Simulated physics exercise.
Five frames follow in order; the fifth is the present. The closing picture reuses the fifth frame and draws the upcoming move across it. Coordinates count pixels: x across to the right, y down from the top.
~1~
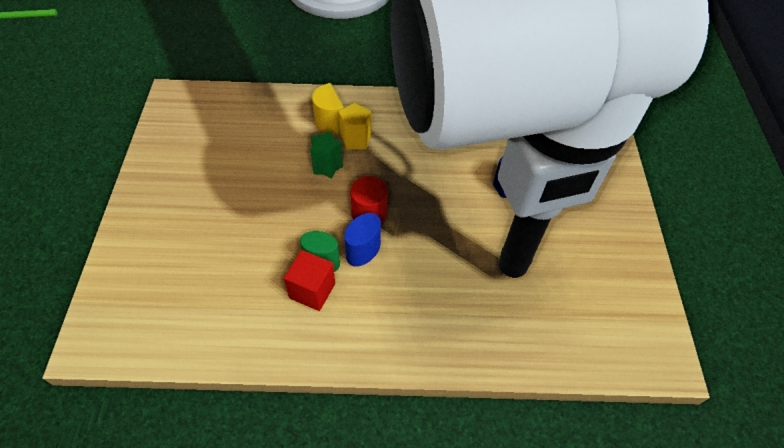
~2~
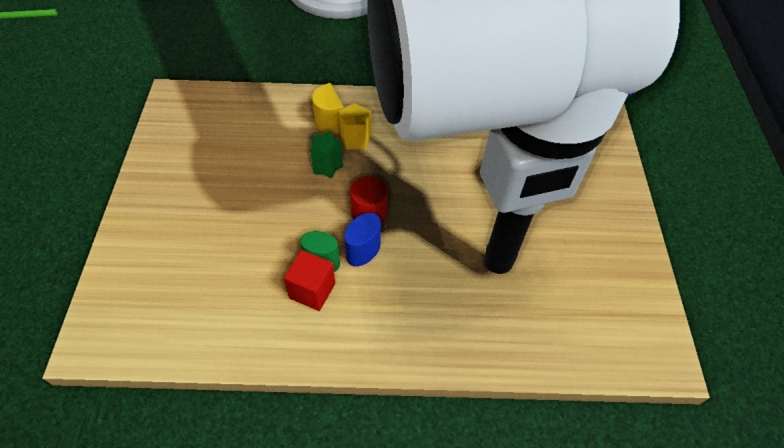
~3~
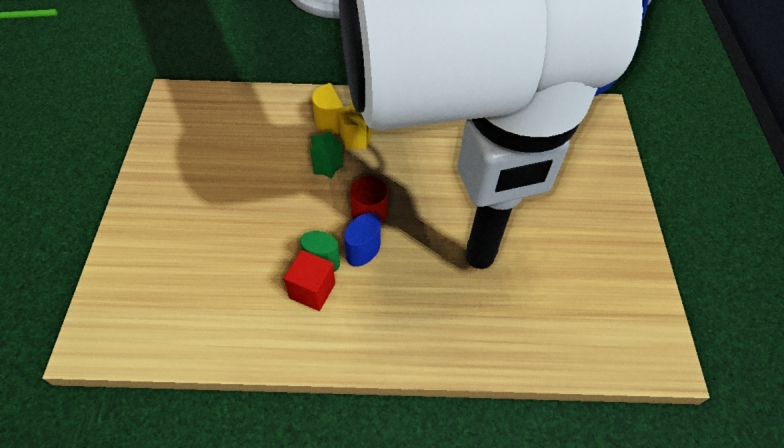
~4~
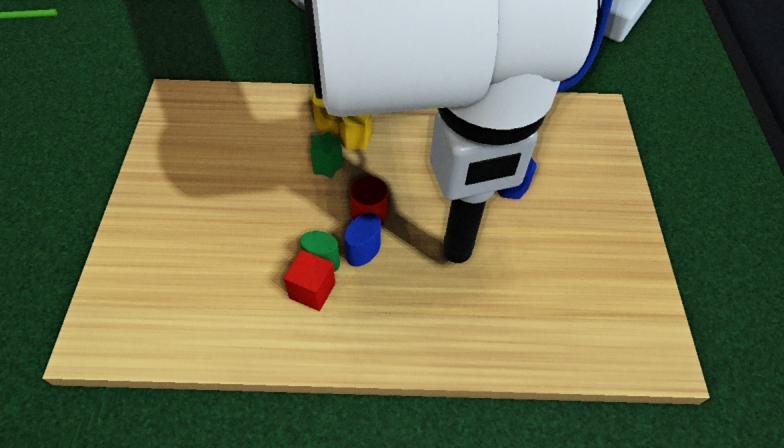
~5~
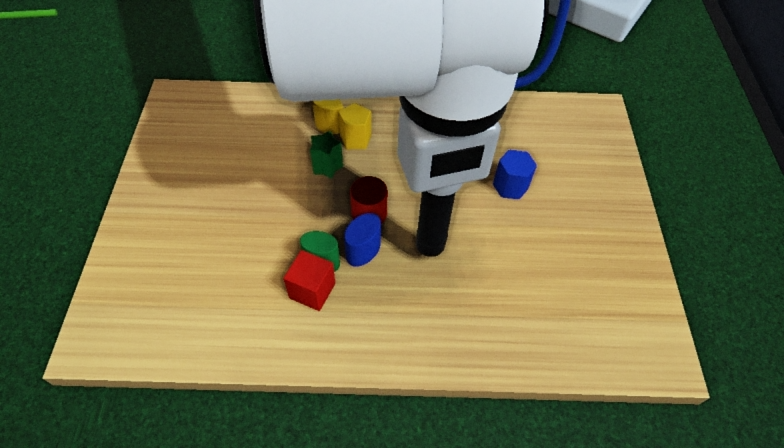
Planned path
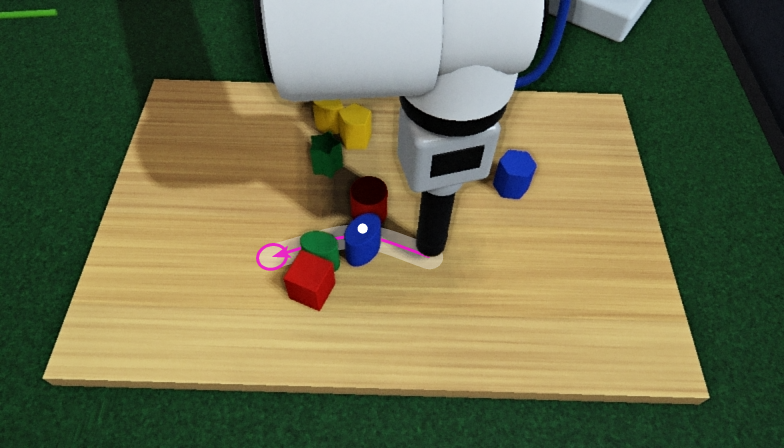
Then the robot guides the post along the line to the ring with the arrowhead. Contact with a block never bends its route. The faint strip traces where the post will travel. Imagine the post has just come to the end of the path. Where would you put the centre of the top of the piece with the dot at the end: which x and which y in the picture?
By then it is at (262, 262).
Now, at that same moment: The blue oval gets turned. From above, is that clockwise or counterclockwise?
From the top: Counterclockwise.
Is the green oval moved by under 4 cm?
No - that is not the case.
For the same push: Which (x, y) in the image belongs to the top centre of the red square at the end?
The answer is (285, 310).
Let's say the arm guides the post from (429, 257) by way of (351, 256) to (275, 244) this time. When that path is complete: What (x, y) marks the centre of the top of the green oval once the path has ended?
Around (247, 246).
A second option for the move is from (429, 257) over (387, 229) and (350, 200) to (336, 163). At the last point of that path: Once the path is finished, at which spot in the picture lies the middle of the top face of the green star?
So, by the moment the path ends, you'll find the top centre of the green star at (304, 112).
The drawn path runs from (429, 257) through (378, 239) and (325, 241) to (272, 257); the dot is on the blue oval.
The first path, step by step. One third of the way, post at (378, 227); blue oval at (349, 230), turned 30° anticlockwise.
Two thirds of the way, post at (323, 230); red square at (291, 293), turned 20° anticlockwise; green oval at (291, 263); blue oval at (308, 242), turned 105° anticlockwise; red round block at (363, 187).
At the end, post at (269, 246); red square at (285, 310), turned 55° anticlockwise; green oval at (264, 287), turned 35° anticlockwise; blue oval at (262, 262), turned 150° anticlockwise; red round block at (363, 187).
